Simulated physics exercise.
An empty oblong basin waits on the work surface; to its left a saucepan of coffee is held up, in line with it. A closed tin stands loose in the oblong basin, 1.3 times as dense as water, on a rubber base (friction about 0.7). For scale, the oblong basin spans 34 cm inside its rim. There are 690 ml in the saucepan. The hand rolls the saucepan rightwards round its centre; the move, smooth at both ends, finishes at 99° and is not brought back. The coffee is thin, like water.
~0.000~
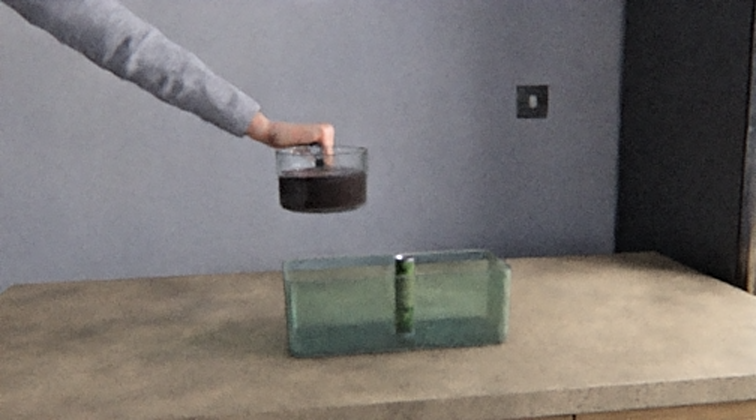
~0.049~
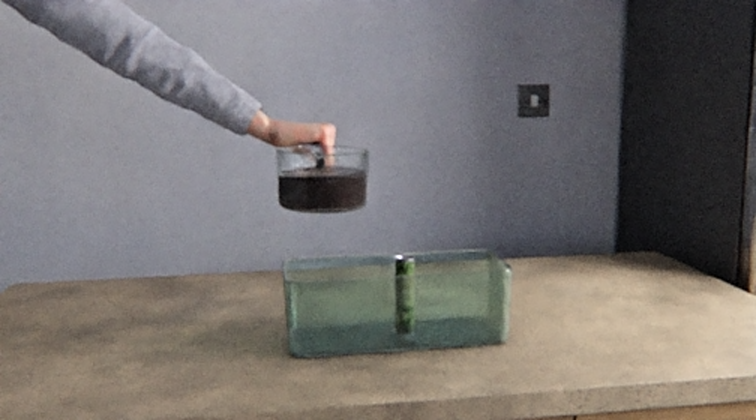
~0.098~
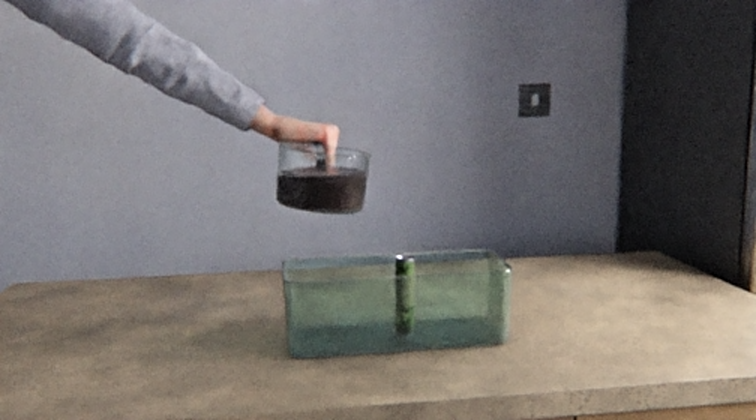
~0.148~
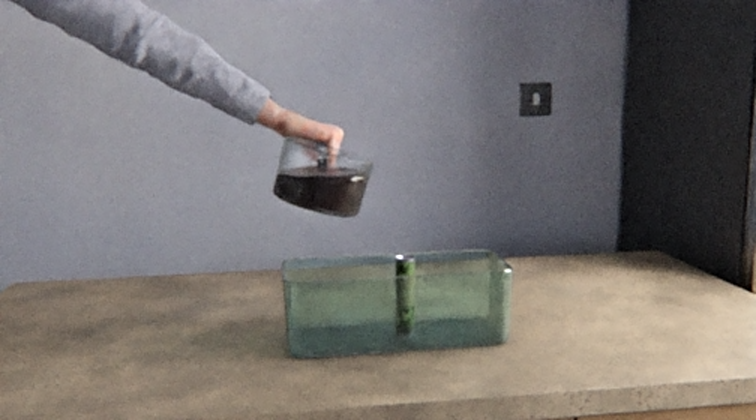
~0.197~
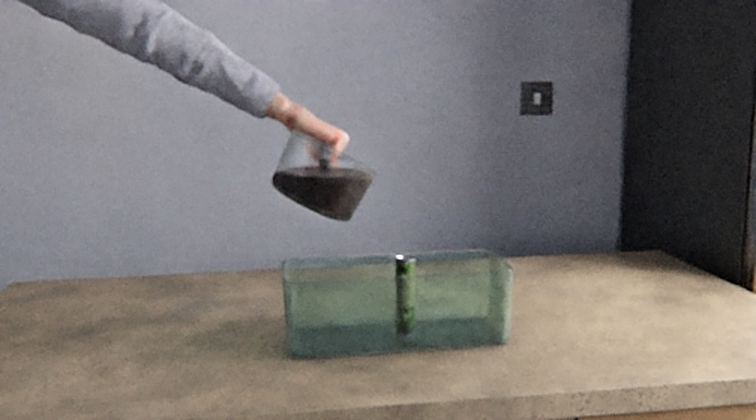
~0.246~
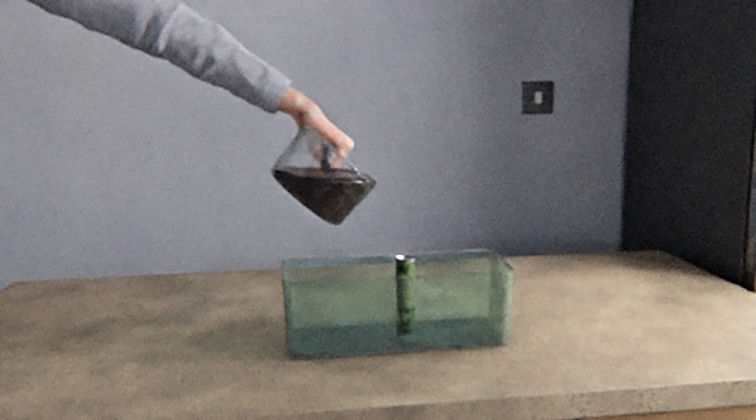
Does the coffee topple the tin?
The tin falls.
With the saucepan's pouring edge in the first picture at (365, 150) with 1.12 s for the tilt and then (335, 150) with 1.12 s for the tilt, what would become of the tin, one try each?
First it stays up; then it keeps standing.
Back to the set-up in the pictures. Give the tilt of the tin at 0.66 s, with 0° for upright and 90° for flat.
It is at some 5°.
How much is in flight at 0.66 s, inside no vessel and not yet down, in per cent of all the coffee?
Near 10 in a hundred.
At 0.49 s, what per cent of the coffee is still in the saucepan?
About 38 per cent.
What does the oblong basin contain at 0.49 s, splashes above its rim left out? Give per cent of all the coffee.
Some 18 per cent.
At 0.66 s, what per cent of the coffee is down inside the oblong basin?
Near 76 in a hundred.
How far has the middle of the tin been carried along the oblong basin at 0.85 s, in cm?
About 2 cm.
After 0.49 s the tilt is 96° and 39 per cent is still to pour; the tin stands where it began.
After 0.66 s the tilt is 99° and 13 per cent is still to pour; the tin stands where it began.
After 0.85 s the tilt is 99° and 3 per cent is still to pour; the tin leans 19°.
After 1.05 s the tilt is 99° and 1 per cent is still to pour; the tin lies on its side.
In the end the tin lies on its side.
